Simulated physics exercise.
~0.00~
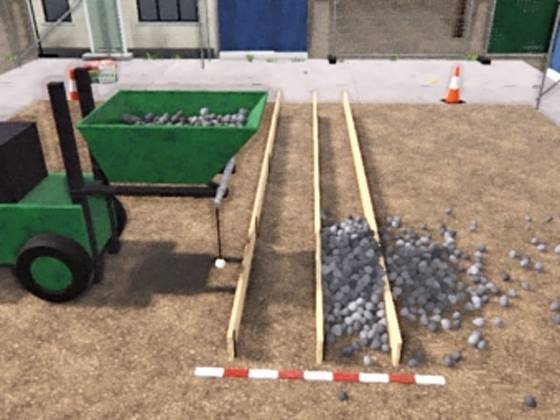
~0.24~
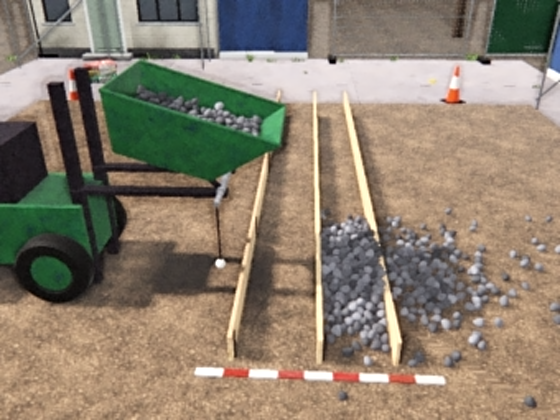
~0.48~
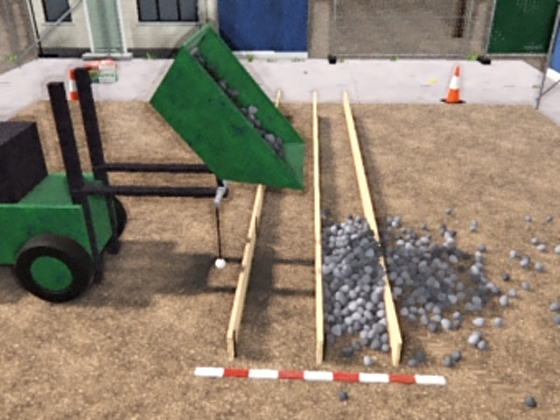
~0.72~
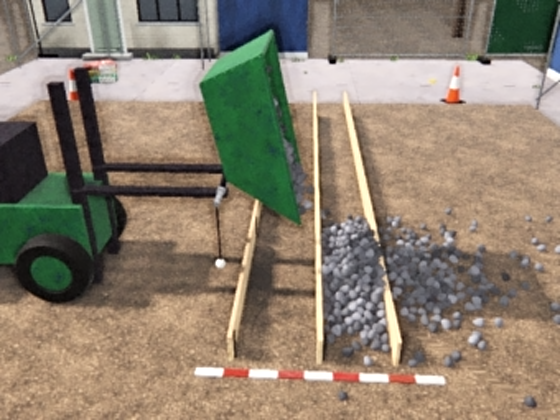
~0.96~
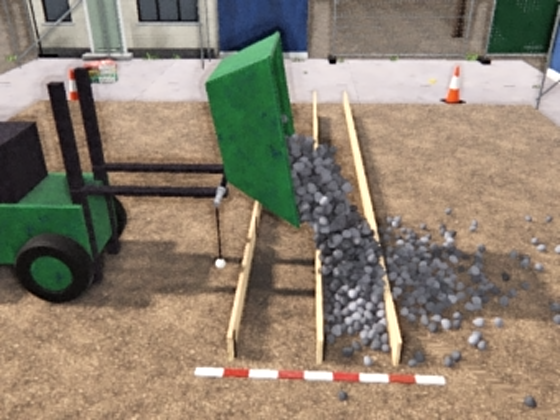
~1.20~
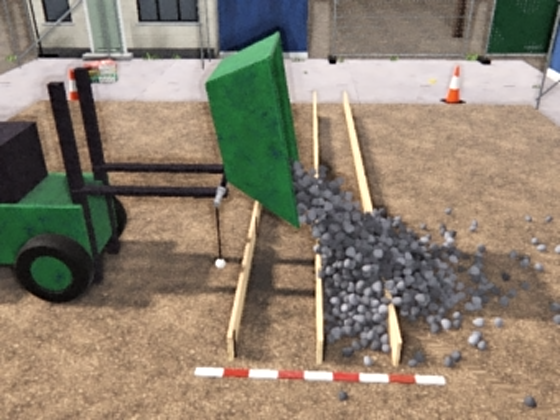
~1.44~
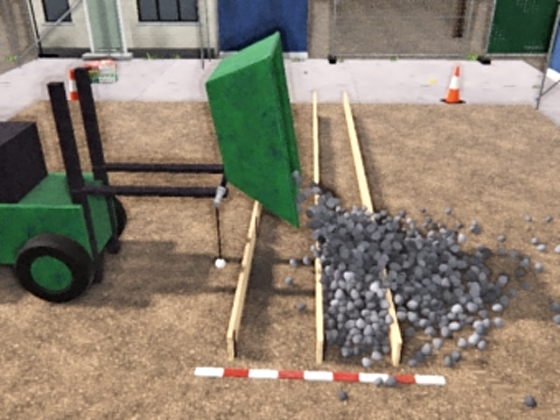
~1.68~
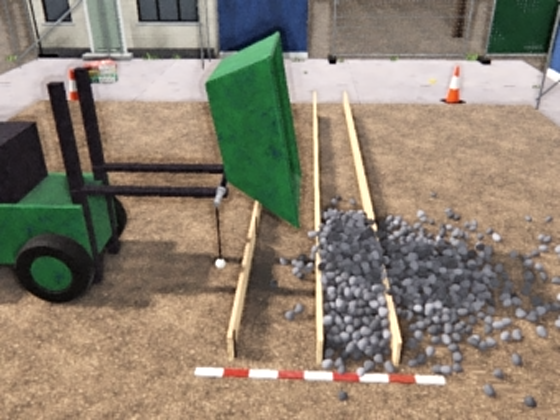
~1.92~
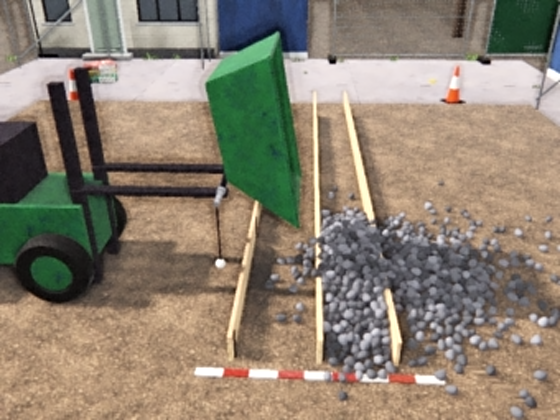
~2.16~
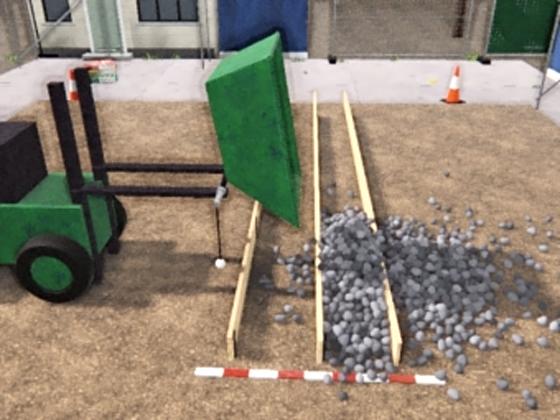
A green forklift tipped its raised skip steeply to the right, and grey stones poured out over the planks onto a loose pile already there. The pile grew and spread rightward, then settled while the empty-looking skip stayed tilted.
